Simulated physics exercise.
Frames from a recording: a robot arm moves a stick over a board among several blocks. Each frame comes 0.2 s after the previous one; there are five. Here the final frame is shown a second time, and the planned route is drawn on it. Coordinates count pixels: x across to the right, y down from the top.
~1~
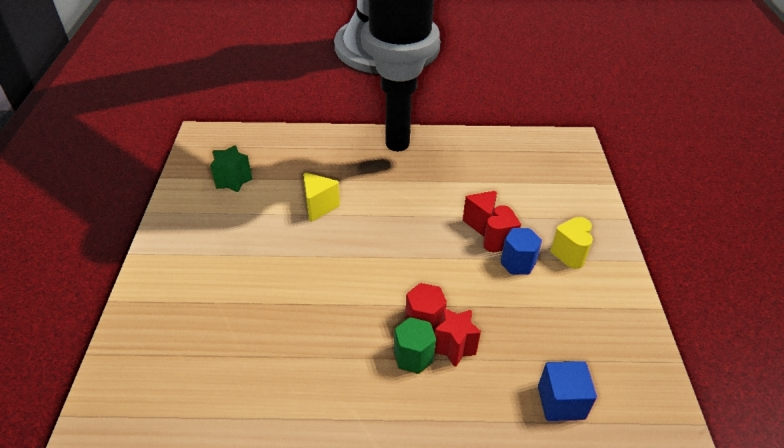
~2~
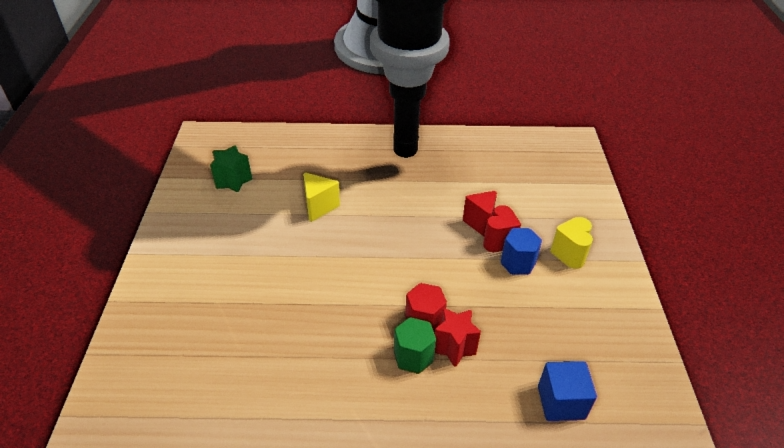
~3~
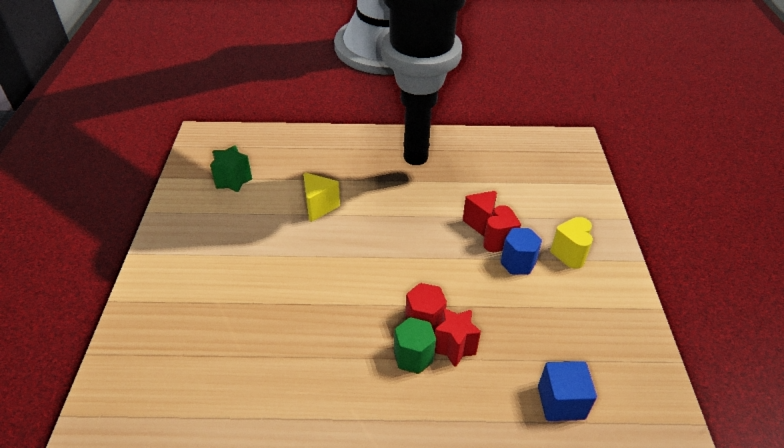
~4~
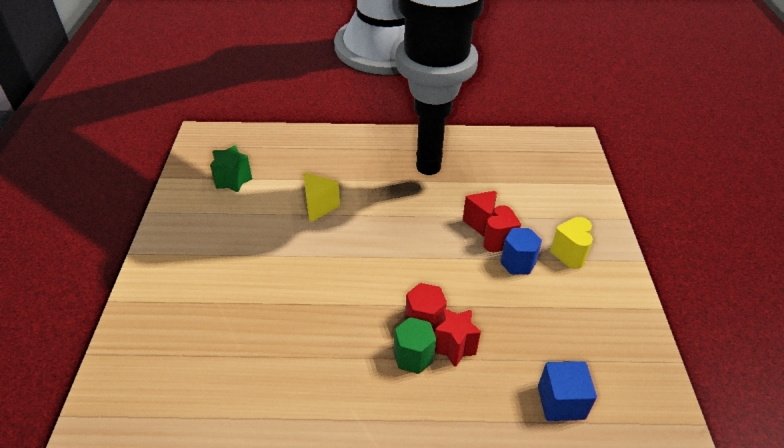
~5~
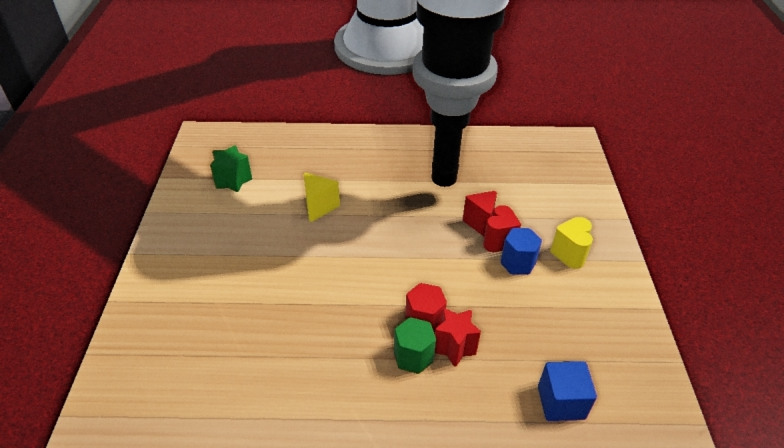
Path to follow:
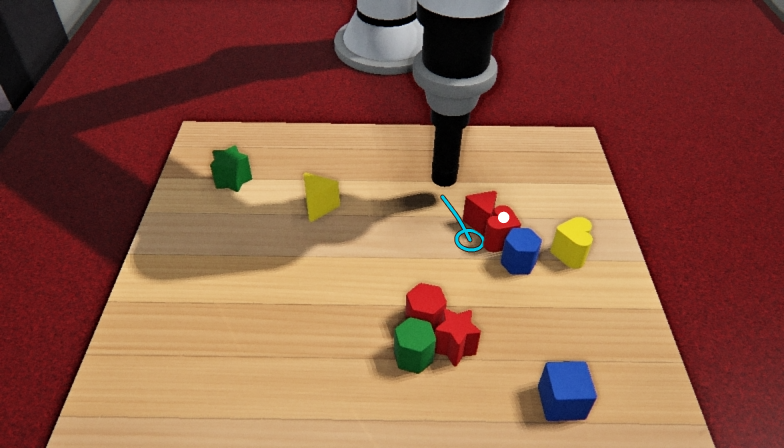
A pale wooden board lies on a red surface, seen from above at an angle, with a black-and-grey robot arm holding a dark stick over its far edge. Green and yellow blocks sit at left, red, blue and yellow ones at right, and red, green and blue ones nearer. The stick glides slightly right and nearer, its shadow following, while the blocks and camera stay still.
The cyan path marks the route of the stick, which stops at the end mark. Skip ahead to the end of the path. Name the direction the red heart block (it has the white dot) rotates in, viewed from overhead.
Spins clockwise.
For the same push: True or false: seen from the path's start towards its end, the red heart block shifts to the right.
That statement is not accurate.
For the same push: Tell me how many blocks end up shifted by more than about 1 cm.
My forecast: 2.
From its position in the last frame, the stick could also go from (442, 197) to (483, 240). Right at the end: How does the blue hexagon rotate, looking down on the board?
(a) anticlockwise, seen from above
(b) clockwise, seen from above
Option b.
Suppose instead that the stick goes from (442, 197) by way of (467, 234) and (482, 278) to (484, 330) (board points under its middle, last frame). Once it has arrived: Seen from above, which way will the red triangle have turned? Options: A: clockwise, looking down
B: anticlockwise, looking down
Answer: B.
Path on the board, from (442, 197) via (458, 217), ending at (470, 240); the dot is on the red heart block.
The first path, step by step. Halfway along, stick (460, 201); red triangle (489, 202), turned 15° anticlockwise; red heart block (510, 218).
At the end, stick (473, 223); red triangle (496, 210), turned 85° anticlockwise; red heart block (522, 219), turned 25° clockwise; blue hexagon (526, 241).
